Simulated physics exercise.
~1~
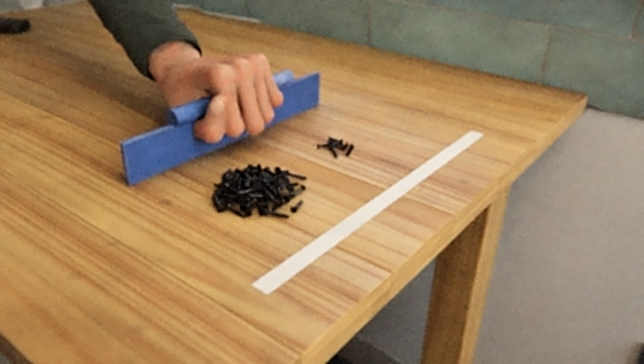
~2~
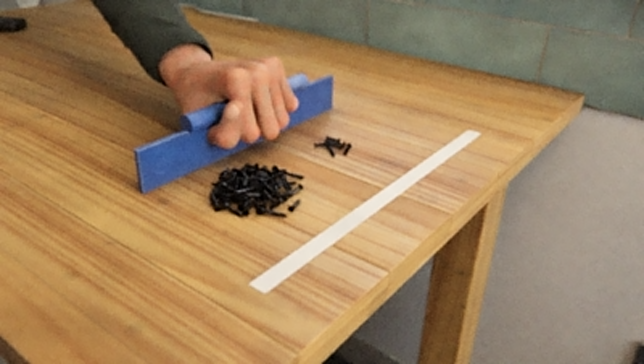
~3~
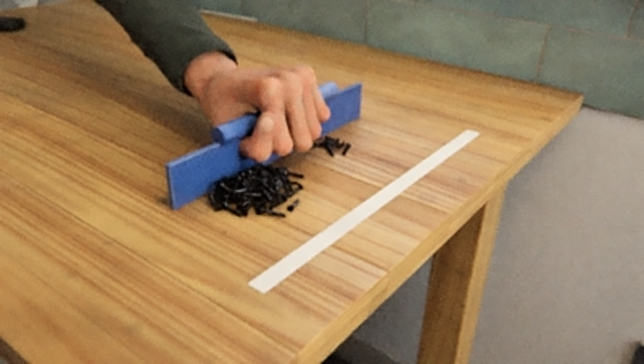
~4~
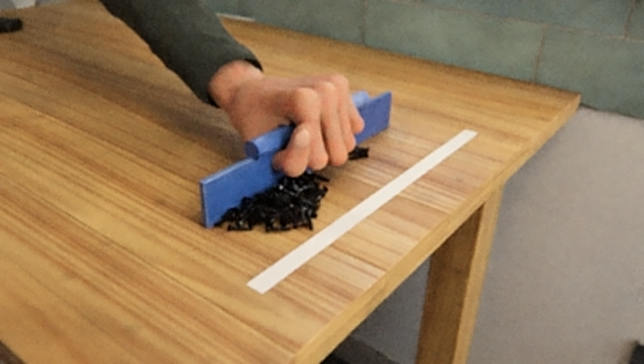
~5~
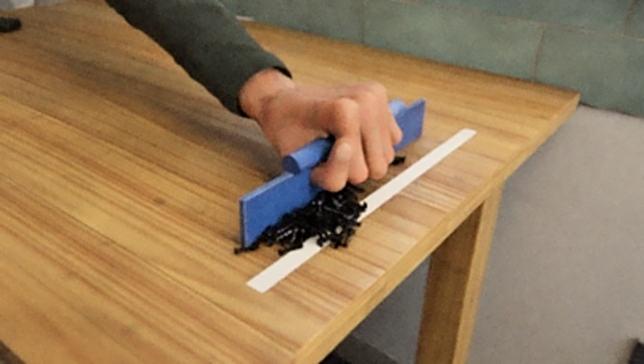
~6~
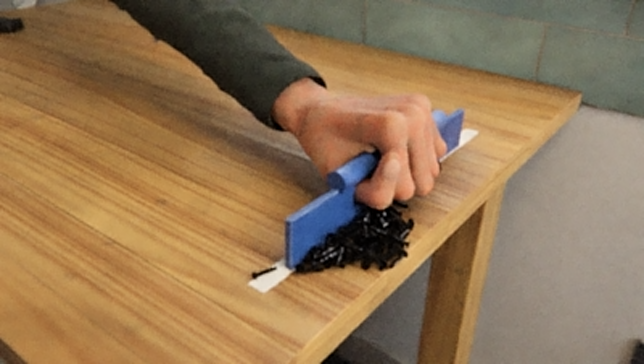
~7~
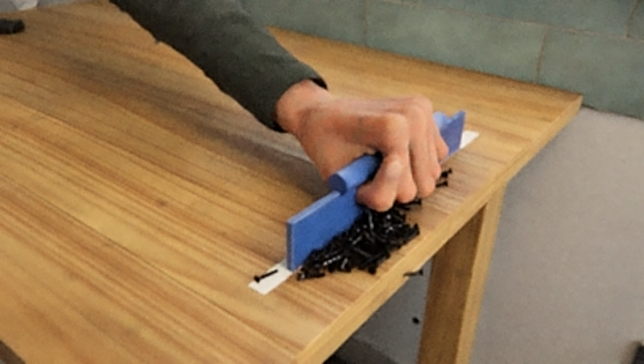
A hand pushes black screws with a blue scraper to white tape, and a few fall.
